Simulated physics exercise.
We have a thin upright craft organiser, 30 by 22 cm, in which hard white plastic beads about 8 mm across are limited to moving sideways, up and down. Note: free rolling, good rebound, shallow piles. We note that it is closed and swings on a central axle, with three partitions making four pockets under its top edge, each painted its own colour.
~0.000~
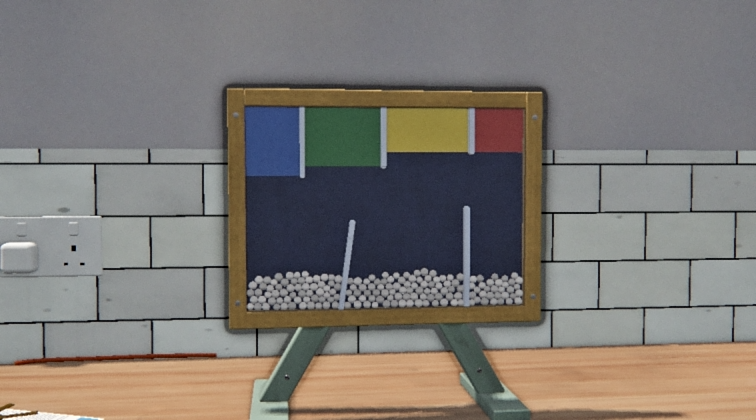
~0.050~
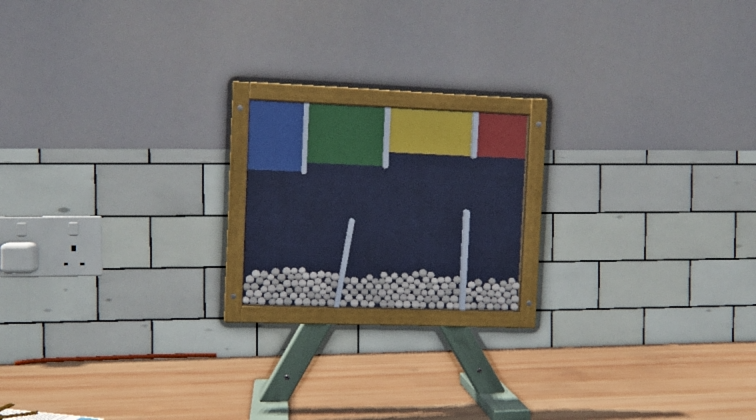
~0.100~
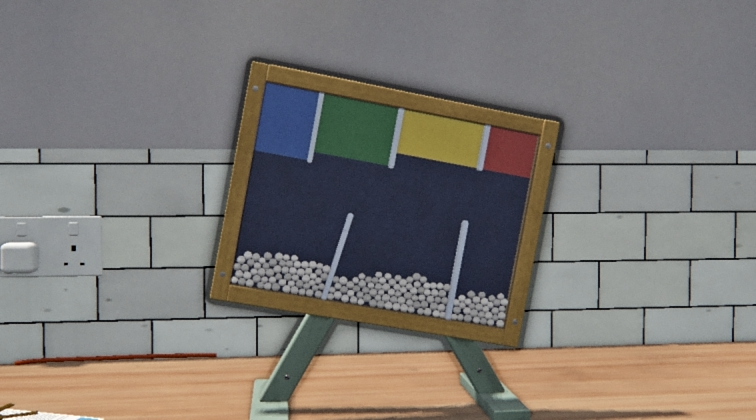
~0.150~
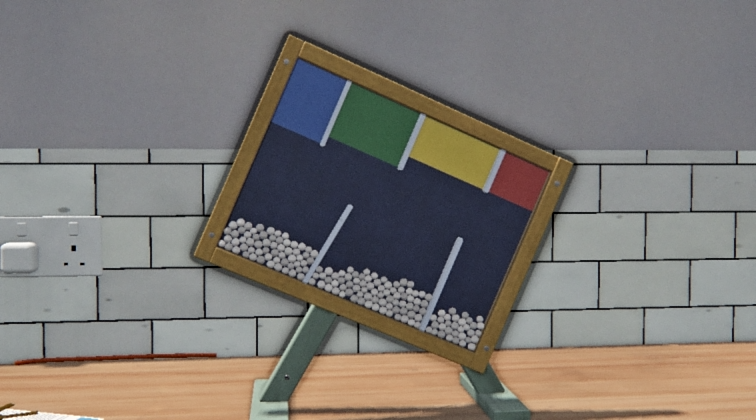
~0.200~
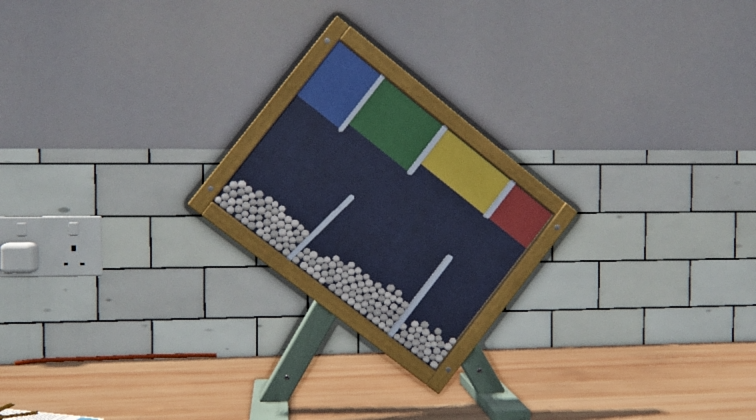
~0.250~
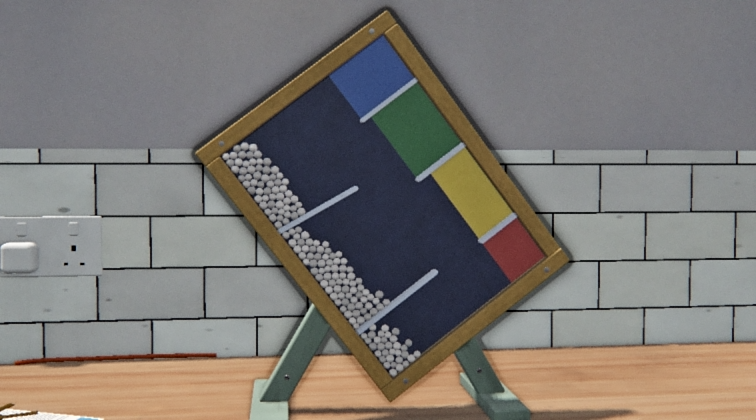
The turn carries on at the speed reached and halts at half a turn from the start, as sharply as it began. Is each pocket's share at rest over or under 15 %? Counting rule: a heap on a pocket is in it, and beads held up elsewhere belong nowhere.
Blue below, green above, yellow above, red above 15 %.
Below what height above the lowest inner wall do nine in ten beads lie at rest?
Height: Approx. 4 cm.
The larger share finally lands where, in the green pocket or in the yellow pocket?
The larger share ends in the yellow pocket.
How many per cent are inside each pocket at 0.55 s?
Blue pocket: 0; green pocket: 0; yellow pocket: 5; red pocket: 0.
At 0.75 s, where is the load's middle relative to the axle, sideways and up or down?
Offset: About 2 cm left, about 8 cm below.
After 0.40 s it has turned 97°, the beads' middle is 8 cm left of and level with the axle; inside pockets, nothing yet.
After 0.75 s it has turned 180°, the beads' middle is 2 cm left of and 8 cm below the axle; inside pockets, blue 10 %, green 25 %, yellow 35 %, red 15 %.
In the end, by 1.5 s, blue 10 %, green 25 %, yellow 45 %, red 20 %.
